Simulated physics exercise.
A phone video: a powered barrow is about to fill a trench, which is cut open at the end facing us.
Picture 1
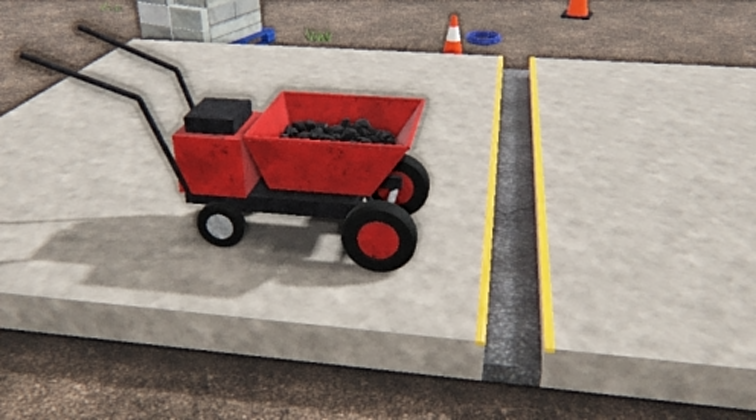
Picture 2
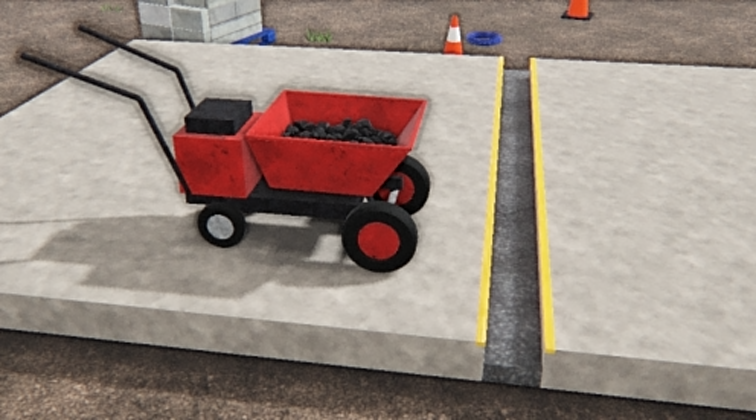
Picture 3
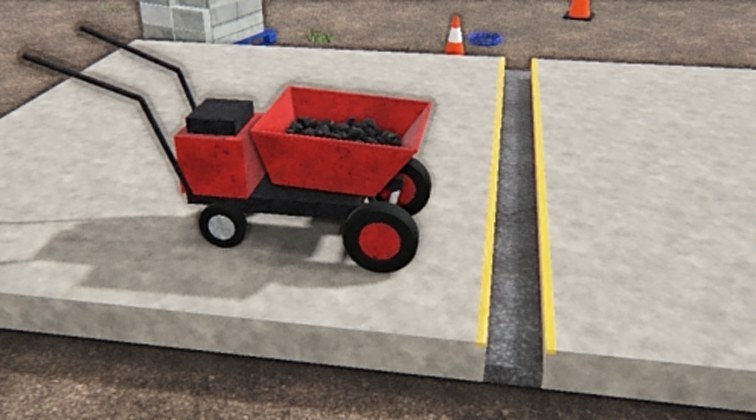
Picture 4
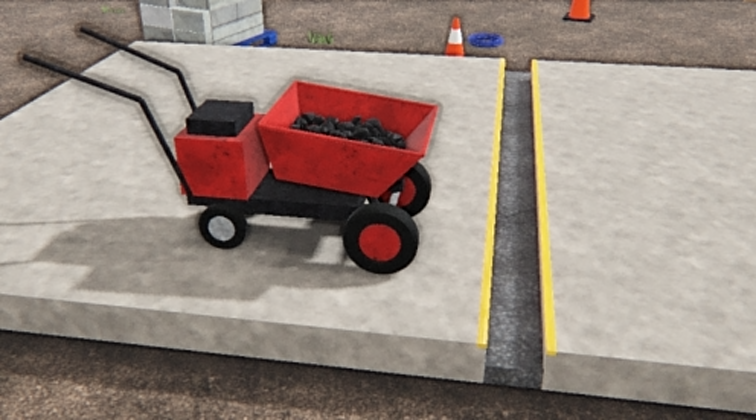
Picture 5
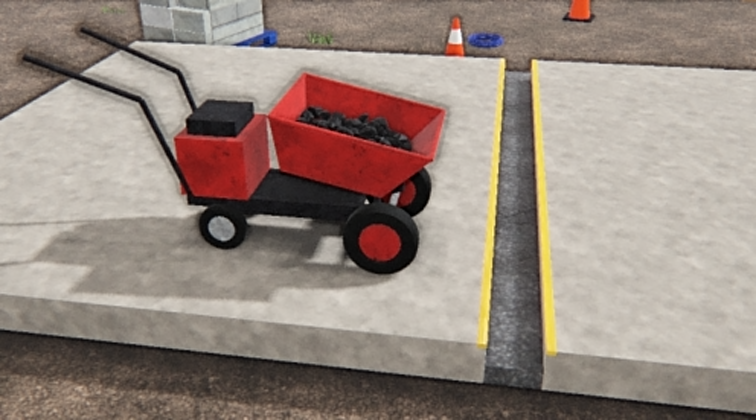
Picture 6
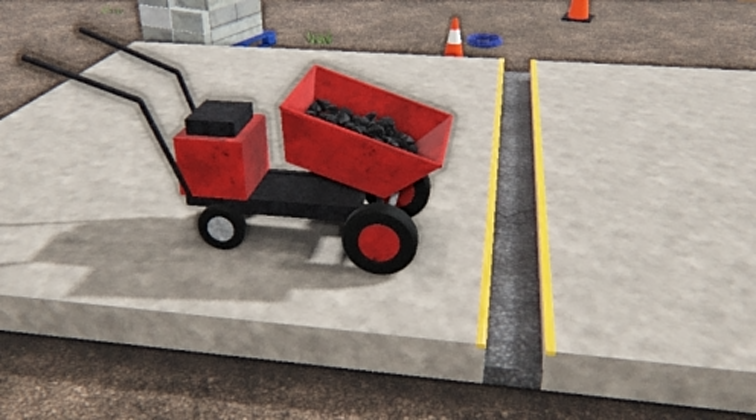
Red skip of a powered barrow tilting gradually toward the right, carrying black lumps, beside a narrow yellow-edged trench in concrete.
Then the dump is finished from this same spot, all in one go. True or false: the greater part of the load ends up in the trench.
True.
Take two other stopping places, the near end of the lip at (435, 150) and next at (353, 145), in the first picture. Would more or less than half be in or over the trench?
For the first try, past the halfway mark; for the second, shy of half.
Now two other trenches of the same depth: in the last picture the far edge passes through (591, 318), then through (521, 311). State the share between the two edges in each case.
I'd put it near 90 in a hundred, then near 50 in a hundred.
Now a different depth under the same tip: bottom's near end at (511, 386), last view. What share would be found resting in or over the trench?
It would be close to 100 percent.
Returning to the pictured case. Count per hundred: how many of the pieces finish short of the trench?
My estimate is close to 5 in a hundred.
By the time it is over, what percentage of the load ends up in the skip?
It is some 5 percent.
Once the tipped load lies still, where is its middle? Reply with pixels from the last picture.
Roughly at pixel (513, 258).
Soon, skip tipped steeply; all in the skip.
A while on, skip tipped right over; most in the skip; a stray few short of the trench; about a quarter in or heaped over the trench; a stray few falling.
Towards the end, skip tipped right over; a small part in the skip; a stray few short of the trench; most in or heaped over the trench; a stray few beyond it.
Finally, skip tipped right over; a stray few in the skip; a small part short of the trench; most in or heaped over the trench; a stray few beyond it.
